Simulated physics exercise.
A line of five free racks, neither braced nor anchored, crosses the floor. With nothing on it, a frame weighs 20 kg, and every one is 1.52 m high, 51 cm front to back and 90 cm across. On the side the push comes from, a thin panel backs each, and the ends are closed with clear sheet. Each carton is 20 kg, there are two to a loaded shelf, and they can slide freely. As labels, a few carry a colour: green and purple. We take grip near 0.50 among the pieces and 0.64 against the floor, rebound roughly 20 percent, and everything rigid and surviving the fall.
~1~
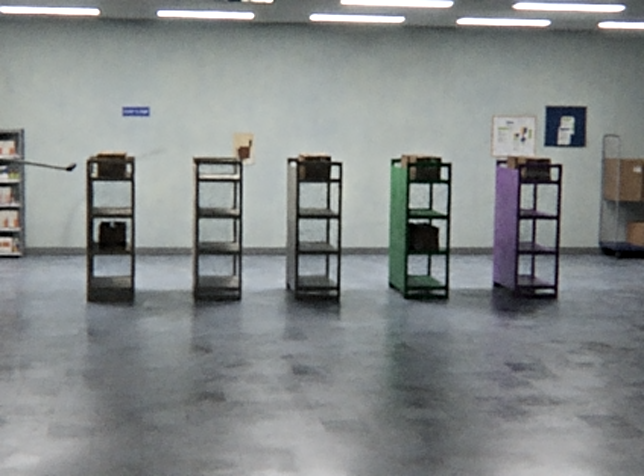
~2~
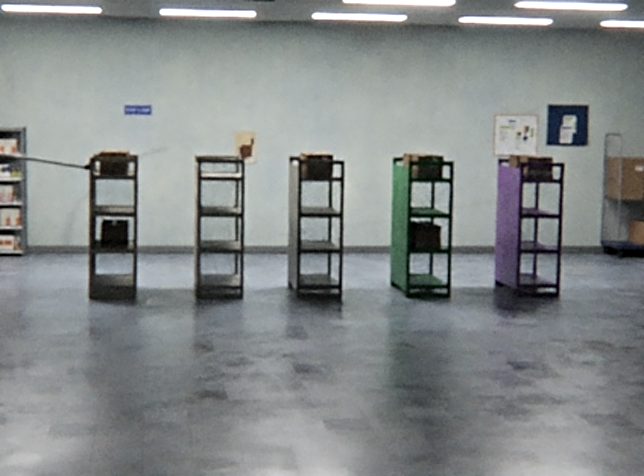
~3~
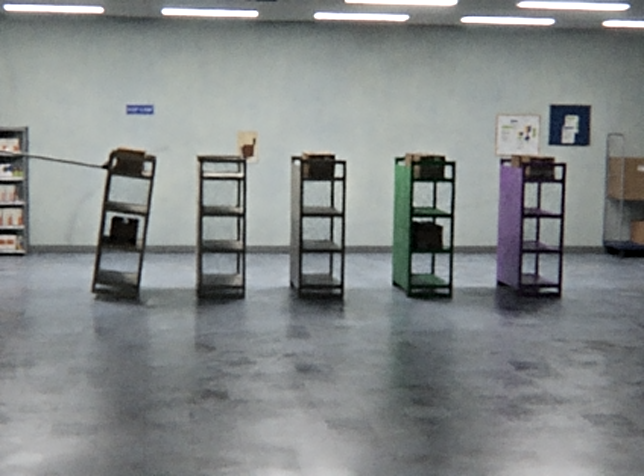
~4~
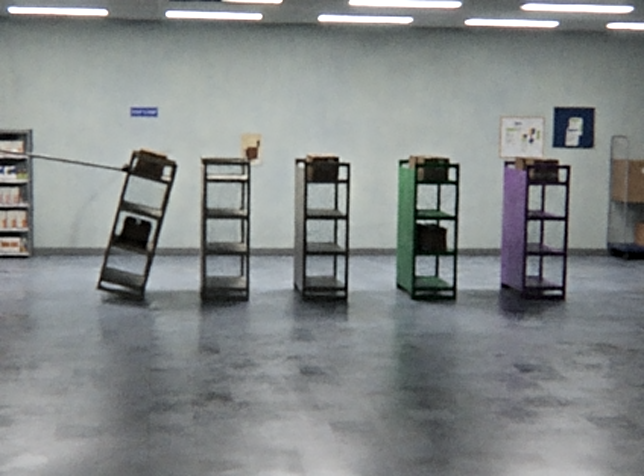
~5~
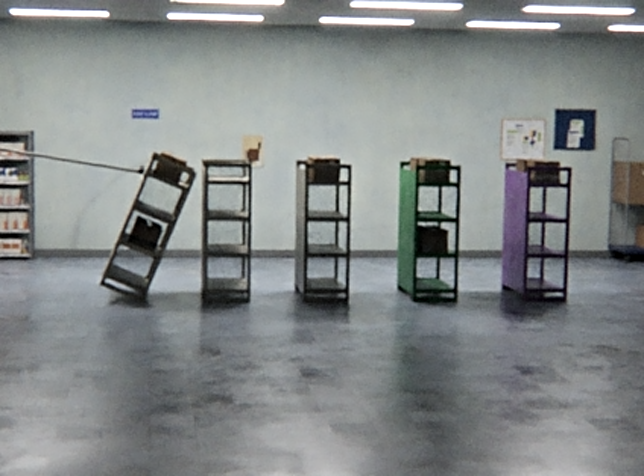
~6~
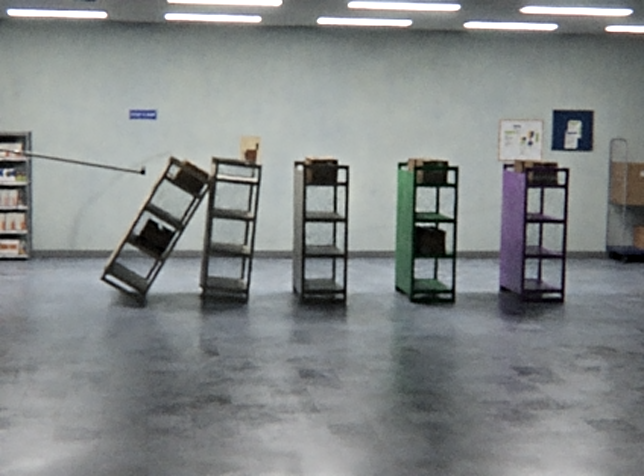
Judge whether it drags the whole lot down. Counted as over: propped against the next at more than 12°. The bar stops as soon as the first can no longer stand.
The domino run finishes.
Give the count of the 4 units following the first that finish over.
The count is 4.
Then, 1.01 s past the last view, 4 cartons spilt or dropped; 2 of the 4 other units over.
Then, 2.35 s past the last view, 10 cartons spilt or dropped; 4 of the 4 other units over; green unit 53° from how it stood; purple unit 31° from how it stood.
In the end, 12 cartons spilt or dropped; 4 of the 4 other units over; purple unit lying flat; green unit 68° from how it stood. Not one is left standing. From the last view, middles, purple unit near (616, 274), green unit near (500, 252).
